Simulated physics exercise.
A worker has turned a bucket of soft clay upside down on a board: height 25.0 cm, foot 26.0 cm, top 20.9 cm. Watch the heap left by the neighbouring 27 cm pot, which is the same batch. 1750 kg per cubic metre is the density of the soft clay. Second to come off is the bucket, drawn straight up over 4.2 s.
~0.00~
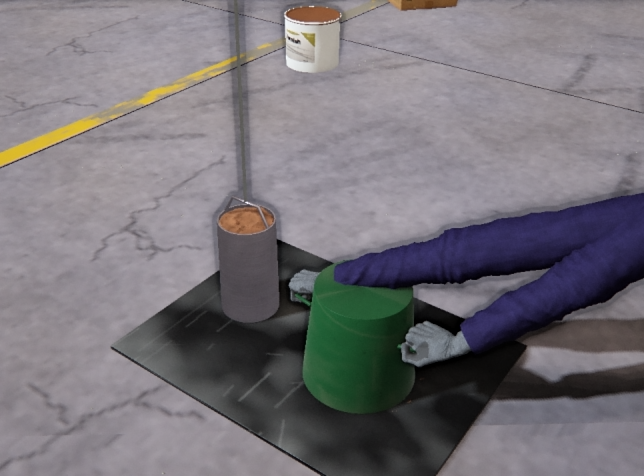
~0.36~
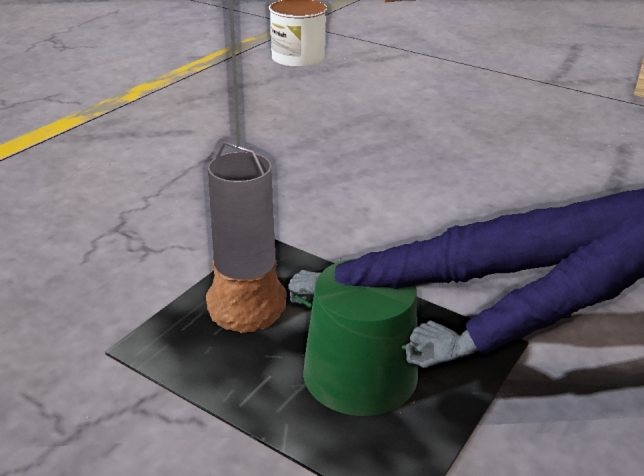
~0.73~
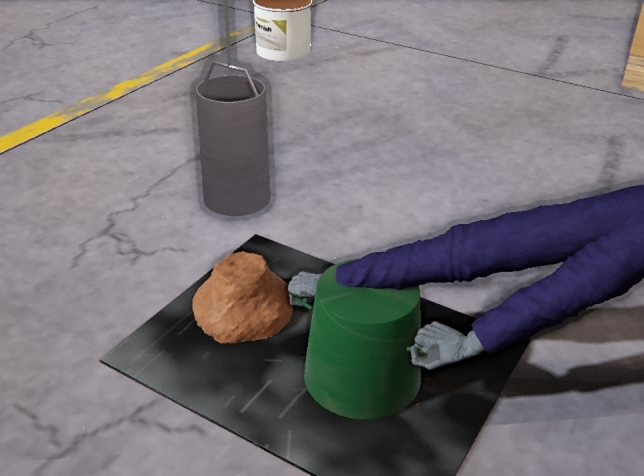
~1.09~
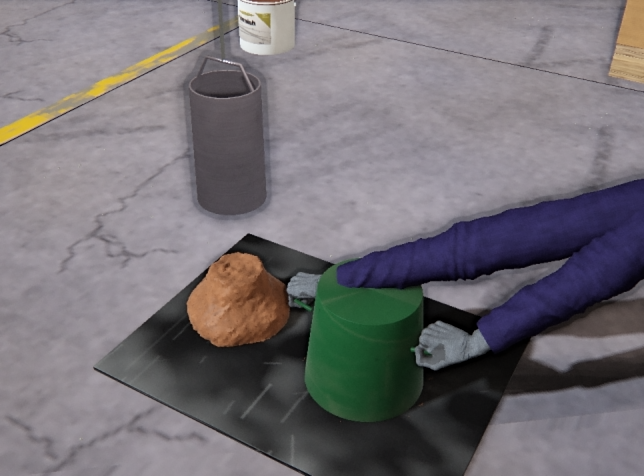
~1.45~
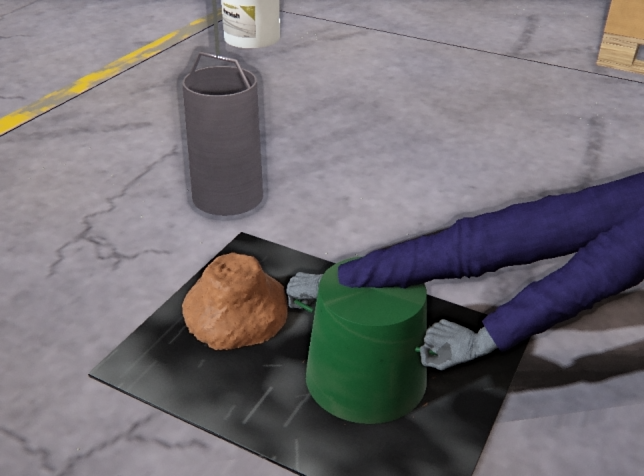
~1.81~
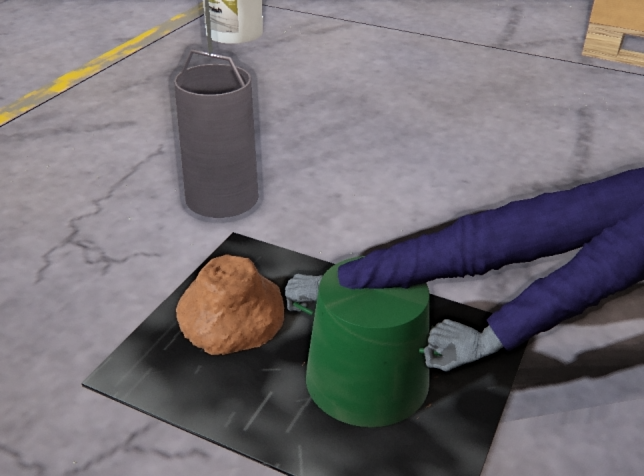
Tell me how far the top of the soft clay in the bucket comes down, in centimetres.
It comes down by some 10 cm.
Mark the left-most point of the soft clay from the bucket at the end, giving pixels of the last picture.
Roughly at pixel (274, 378).
After 2.9 s, the bucket is up 6.2 cm; the soft clay has come down 4.6 cm to 20 cm and is 33 cm wide.
After 3.9 s, the bucket is up 15 cm; the soft clay has come down 9.7 cm to 15 cm and is 40 cm wide.
After 5.0 s, the bucket is up 26 cm; the soft clay has come down 9.9 cm to 15 cm and is 40 cm wide.
After 6.2 s, the bucket is clear; the soft clay has come down 10 cm to 15 cm and is 41 cm wide.
After 6.7 s, at rest, the bucket is clear; the soft clay has come down 10 cm to 15 cm and is 41 cm wide.
